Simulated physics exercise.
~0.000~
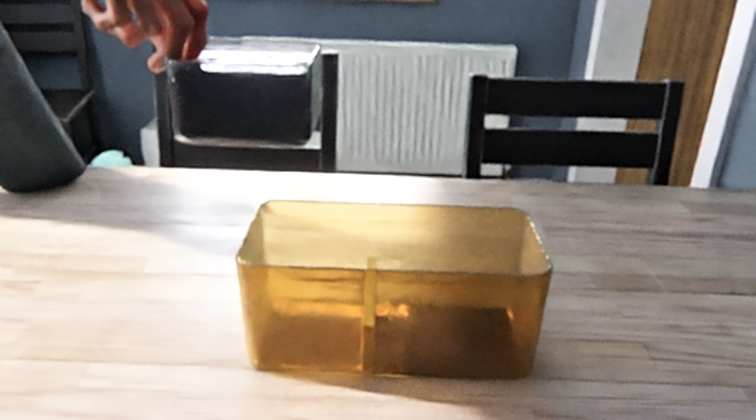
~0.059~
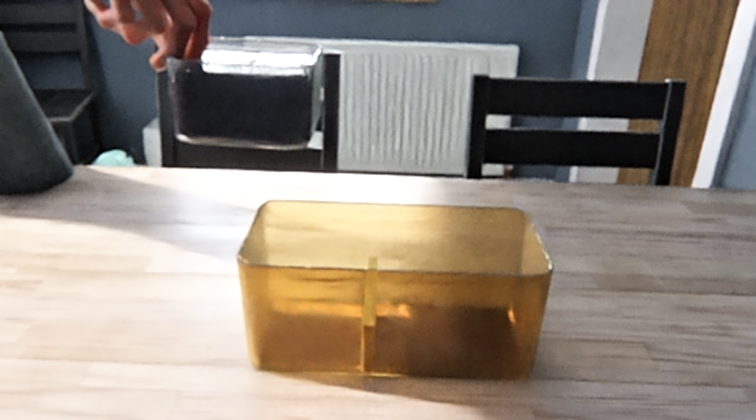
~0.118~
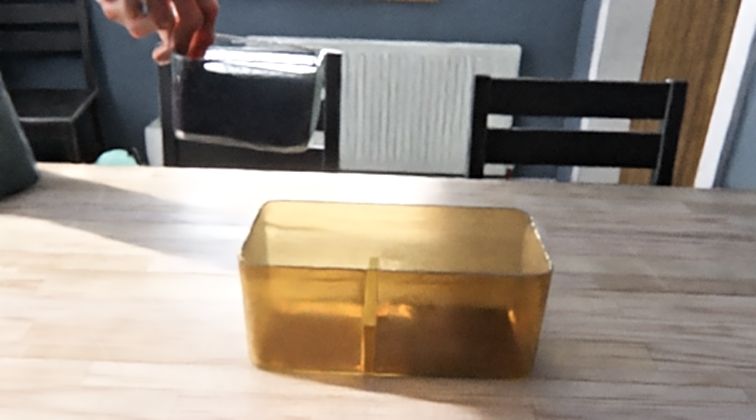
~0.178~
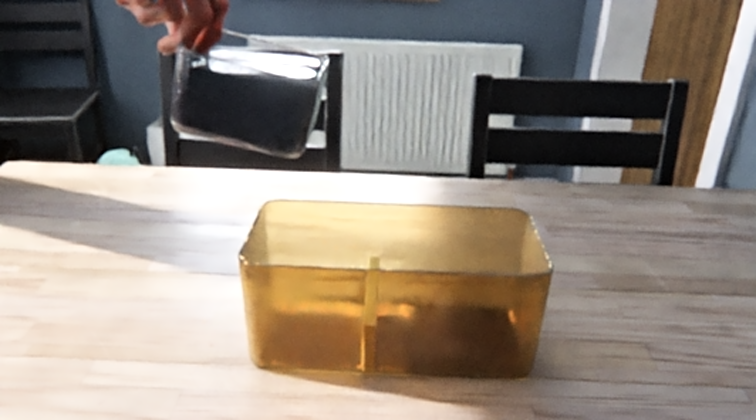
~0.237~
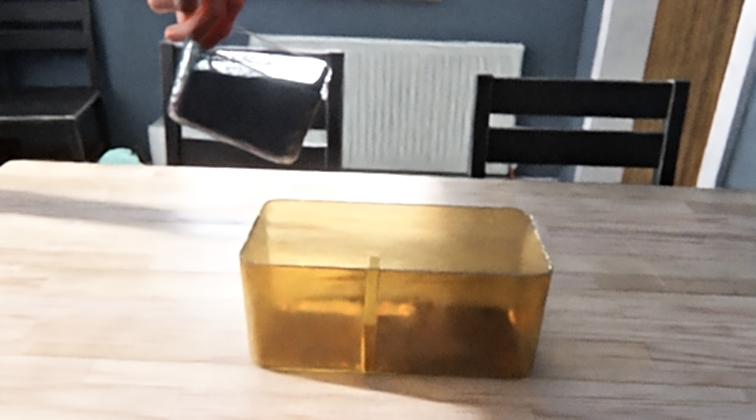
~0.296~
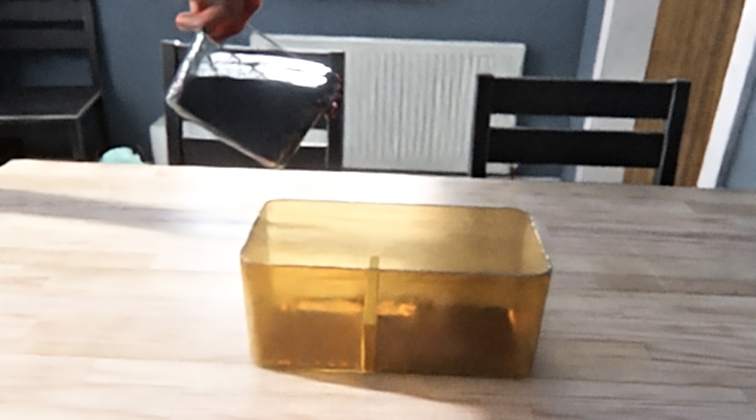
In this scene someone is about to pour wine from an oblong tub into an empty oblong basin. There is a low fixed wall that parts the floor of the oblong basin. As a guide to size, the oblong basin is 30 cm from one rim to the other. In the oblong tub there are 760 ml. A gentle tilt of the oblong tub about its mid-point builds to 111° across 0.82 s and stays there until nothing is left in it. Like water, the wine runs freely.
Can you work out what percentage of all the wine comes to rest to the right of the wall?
I would put it at 68 per cent.
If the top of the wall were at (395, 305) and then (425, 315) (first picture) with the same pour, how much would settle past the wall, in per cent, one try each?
Respectively close to 45 and 25 %.
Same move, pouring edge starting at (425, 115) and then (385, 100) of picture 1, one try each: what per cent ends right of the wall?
Roughly 95 per cent the first time and 95 per cent the second.
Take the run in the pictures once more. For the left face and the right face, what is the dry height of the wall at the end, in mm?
Noted: Left near 46 mm, right near 38 mm.
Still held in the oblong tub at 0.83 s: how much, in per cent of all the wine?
Near 4 in a hundred.
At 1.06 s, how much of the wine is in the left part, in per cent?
Roughly 30 in a hundred.
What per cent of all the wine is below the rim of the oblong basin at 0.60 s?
Around 34 percent.
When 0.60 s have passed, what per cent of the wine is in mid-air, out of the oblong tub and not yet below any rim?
Around 40 percent.
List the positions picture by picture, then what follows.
The first picture shows tilt 0°; pouring edge (315, 55); surface from (186, 61) to (314, 65); the oblong basin's rim runs from (249, 230) to (539, 241); the wall's top is at (370, 289).
The second picture shows tilt 1°; pouring edge (316, 58); surface from (188, 61) to (316, 67).
The third picture shows tilt 6°; pouring edge (320, 63); surface from (190, 61) to (318, 68).
The fourth picture shows tilt 12°; pouring edge (323, 72); surface from (193, 62) to (322, 70).
The fifth picture shows tilt 21°; pouring edge (326, 83); surface from (195, 62) to (328, 77); 1 per cent is over the edge.
The sixth picture shows tilt 32°; pouring edge (327, 97); surface from (190, 68) to (330, 86); 5 per cent is over the edge.
After 0.60 s the tilt is 93° and 25 per cent is still to pour, 2 is left of the wall and 33 right of it.
After 0.83 s the tilt is 111° and 4 per cent is still to pour, 21 is left of the wall and 67 right of it.
After 1.06 s the tilt is 111° and 0 per cent is still to pour, 30 is left of the wall and 67 right of it.
After 1.32 s the tilt is 111° and 0 per cent is still to pour, 31 is left of the wall and 67 right of it.
In the end 31 per cent lies left of the wall, 68 right of it and 2 outside.
